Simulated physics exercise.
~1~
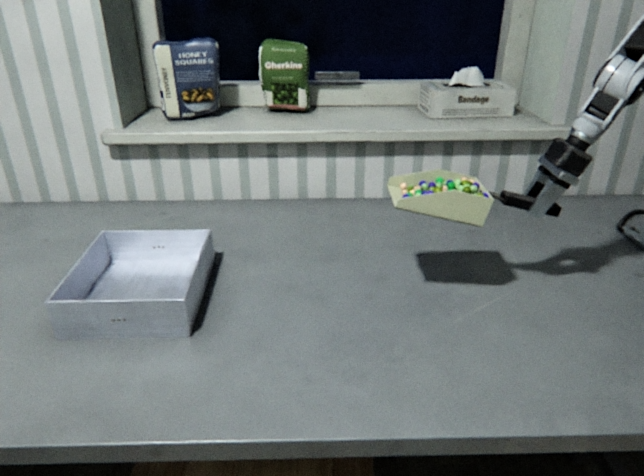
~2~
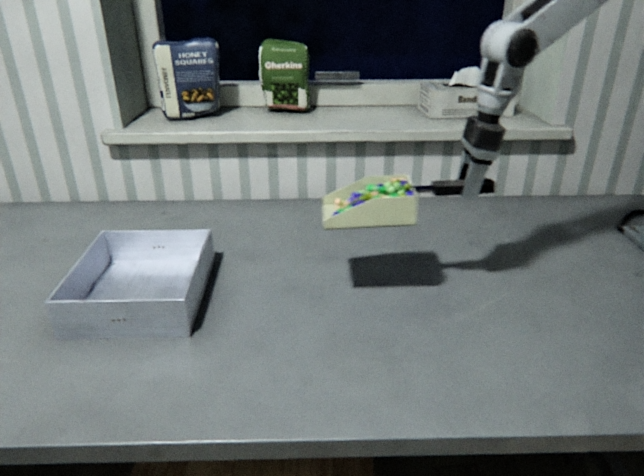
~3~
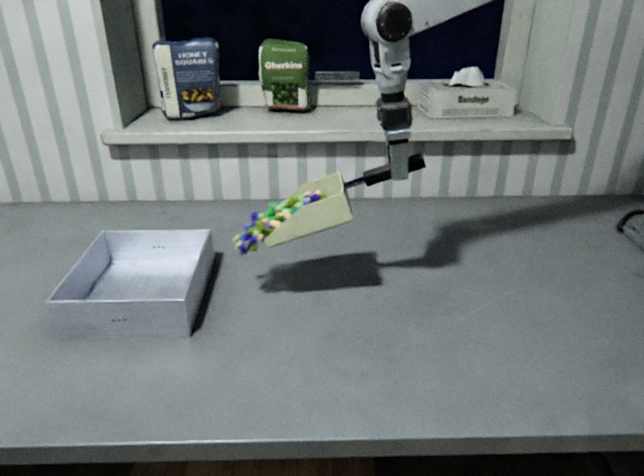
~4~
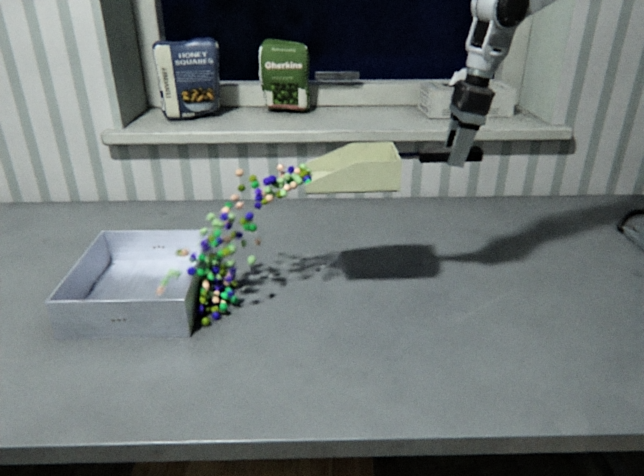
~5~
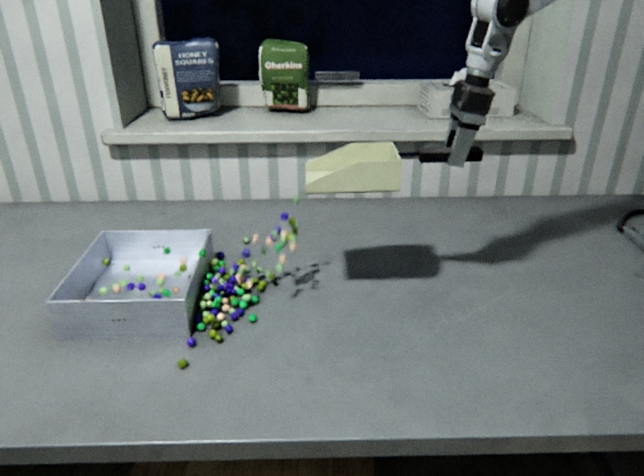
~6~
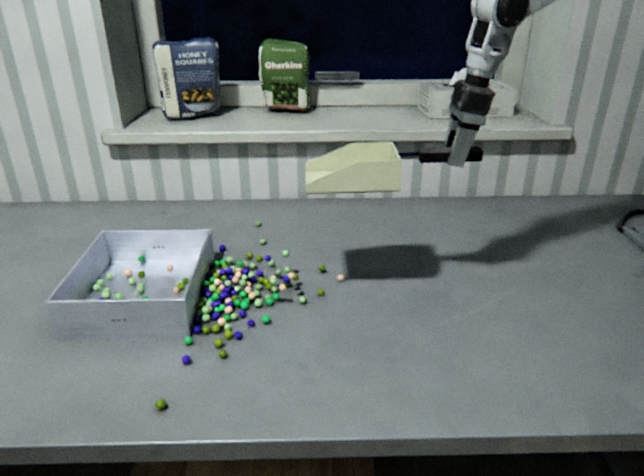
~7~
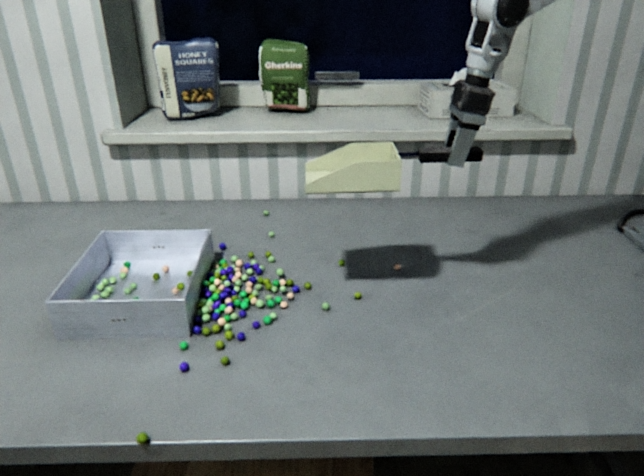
Robot arm carrying a scoop of colourful round sweets left and tipping them out, most piling up beside a tray on the table.
